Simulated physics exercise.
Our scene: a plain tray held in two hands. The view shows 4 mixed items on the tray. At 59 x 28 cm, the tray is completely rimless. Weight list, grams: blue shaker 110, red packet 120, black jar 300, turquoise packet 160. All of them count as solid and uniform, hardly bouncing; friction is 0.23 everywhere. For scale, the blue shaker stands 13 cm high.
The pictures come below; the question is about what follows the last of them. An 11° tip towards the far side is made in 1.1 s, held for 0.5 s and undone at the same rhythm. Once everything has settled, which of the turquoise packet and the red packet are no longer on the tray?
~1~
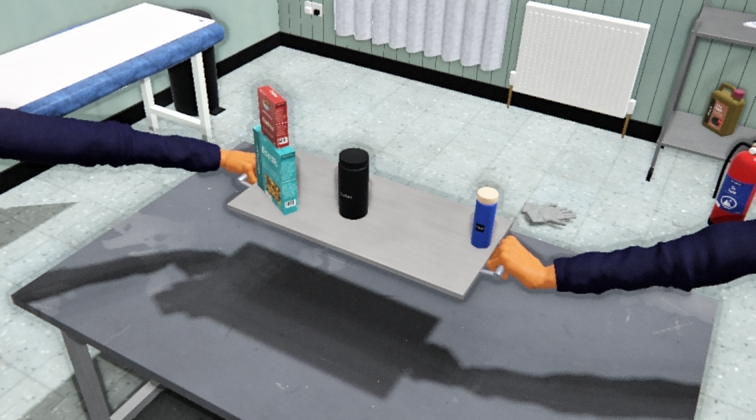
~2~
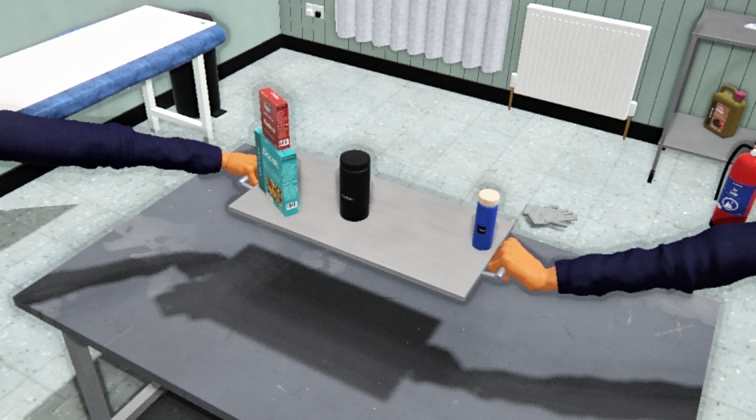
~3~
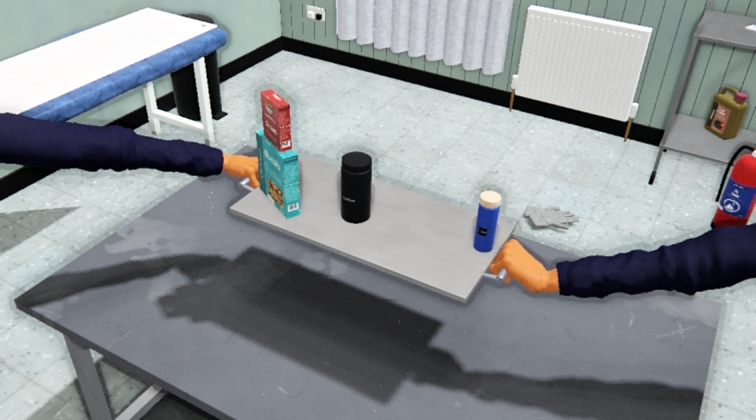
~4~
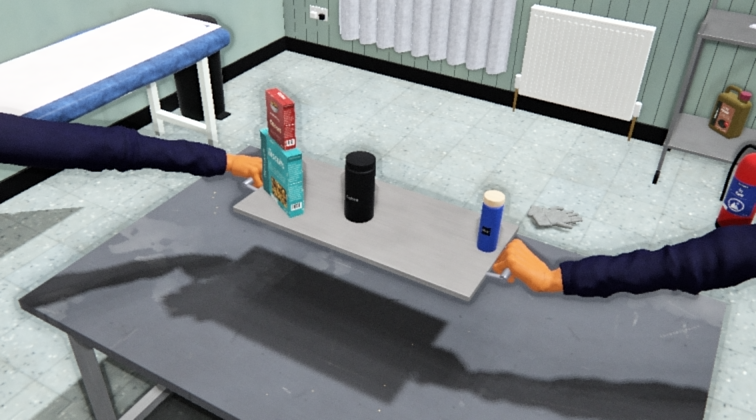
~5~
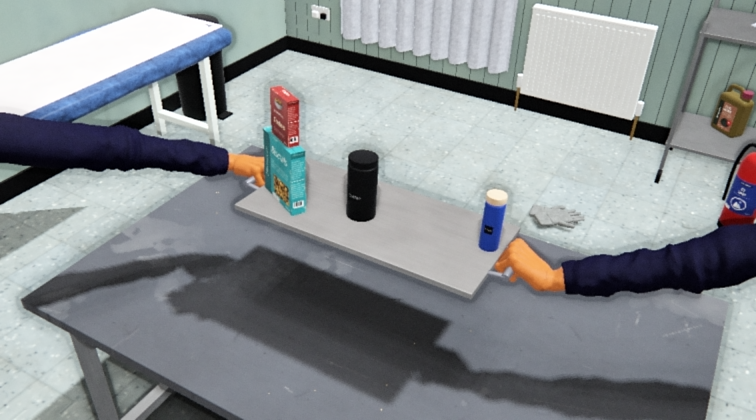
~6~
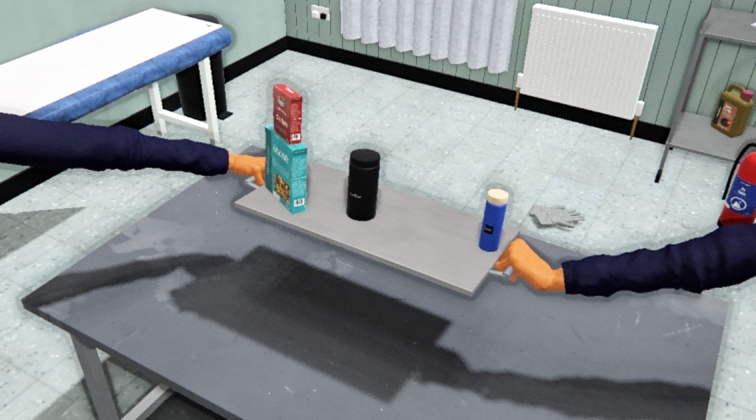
Turquoise packet: No longer on it, red packet: No longer on it.
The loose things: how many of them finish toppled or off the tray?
2.
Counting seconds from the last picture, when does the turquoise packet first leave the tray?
At around 1.2 seconds on the pictures' clock.
Then, 0.70 s after the last picture, tray tilted 11°, far edge down; red packet tipped 54° from how it sat near (360, 137); turquoise packet tipped 60° from how it sat near (316, 171).
Then, 0.90 s after the last picture, tray tilted 11°, far edge down; red packet now off the tray; turquoise packet on its side near (338, 179).
Then, 1.30 s after the last picture, tray tilted 9°, far edge down; turquoise packet now off the tray.
Then, 1.70 s after the last picture, tray tilted 3°, far edge down.
At rest, off the tray, red packet and turquoise packet; the other 2 in place, give or take 5 cm. In the last view, turquoise packet near (369, 209), red packet near (387, 244).
